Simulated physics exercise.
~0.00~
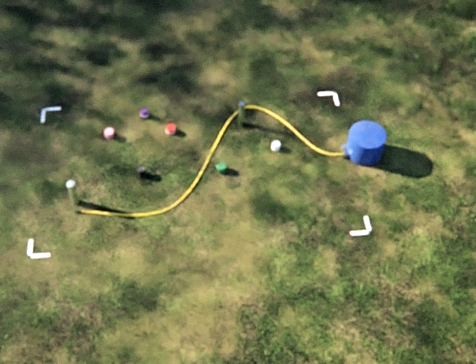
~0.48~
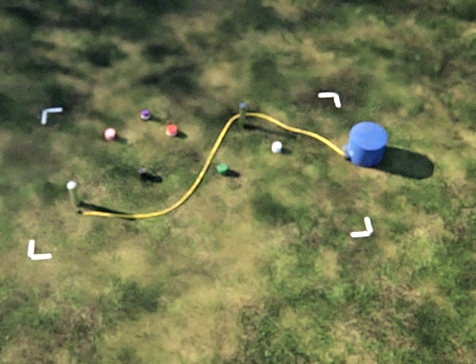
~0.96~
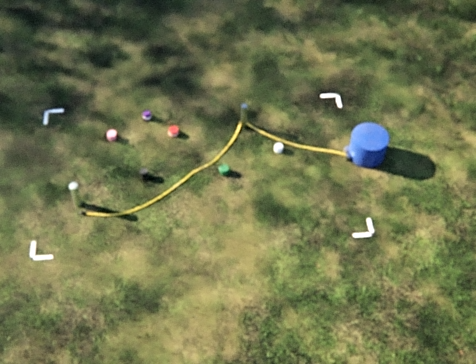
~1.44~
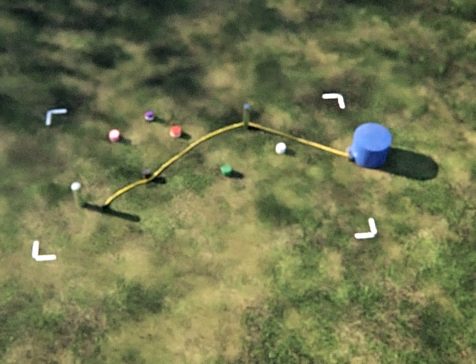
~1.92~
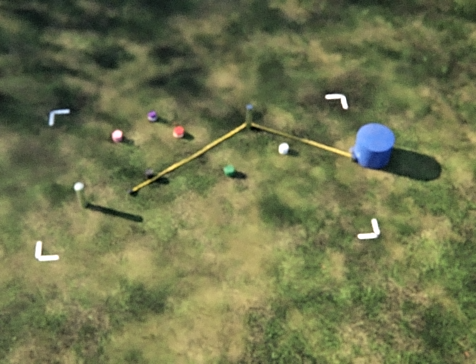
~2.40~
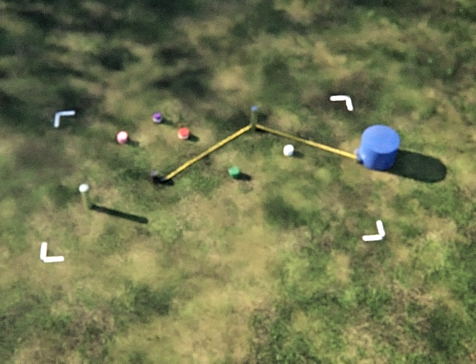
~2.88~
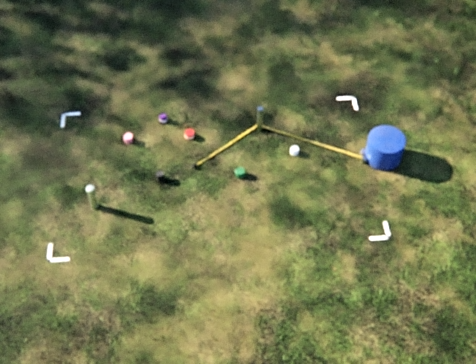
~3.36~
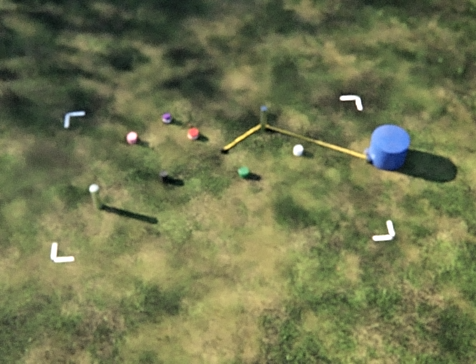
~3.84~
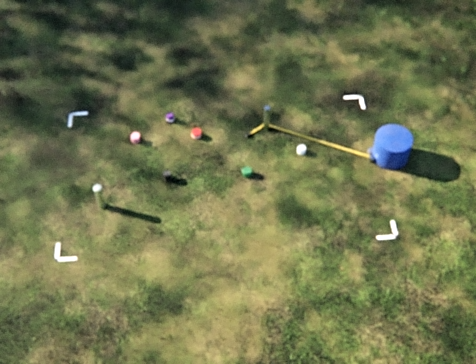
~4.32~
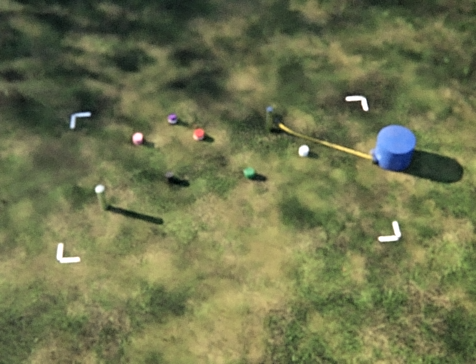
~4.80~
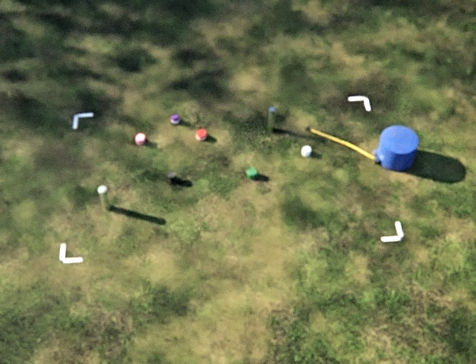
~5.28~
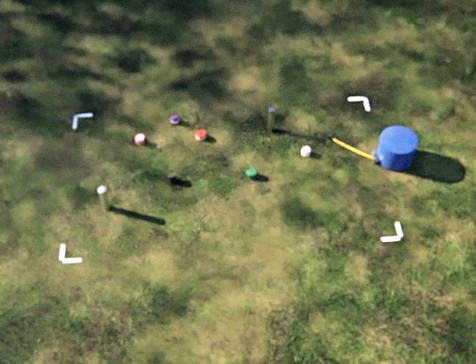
The footage shows a yellow lead winding across patchy grass past two fixed posts, among small coloured containers, toward a blue reel at the right. The lead straightens, slides off the left post and past the other as it draws in, ending as a short length beside the reel, the containers undisturbed.
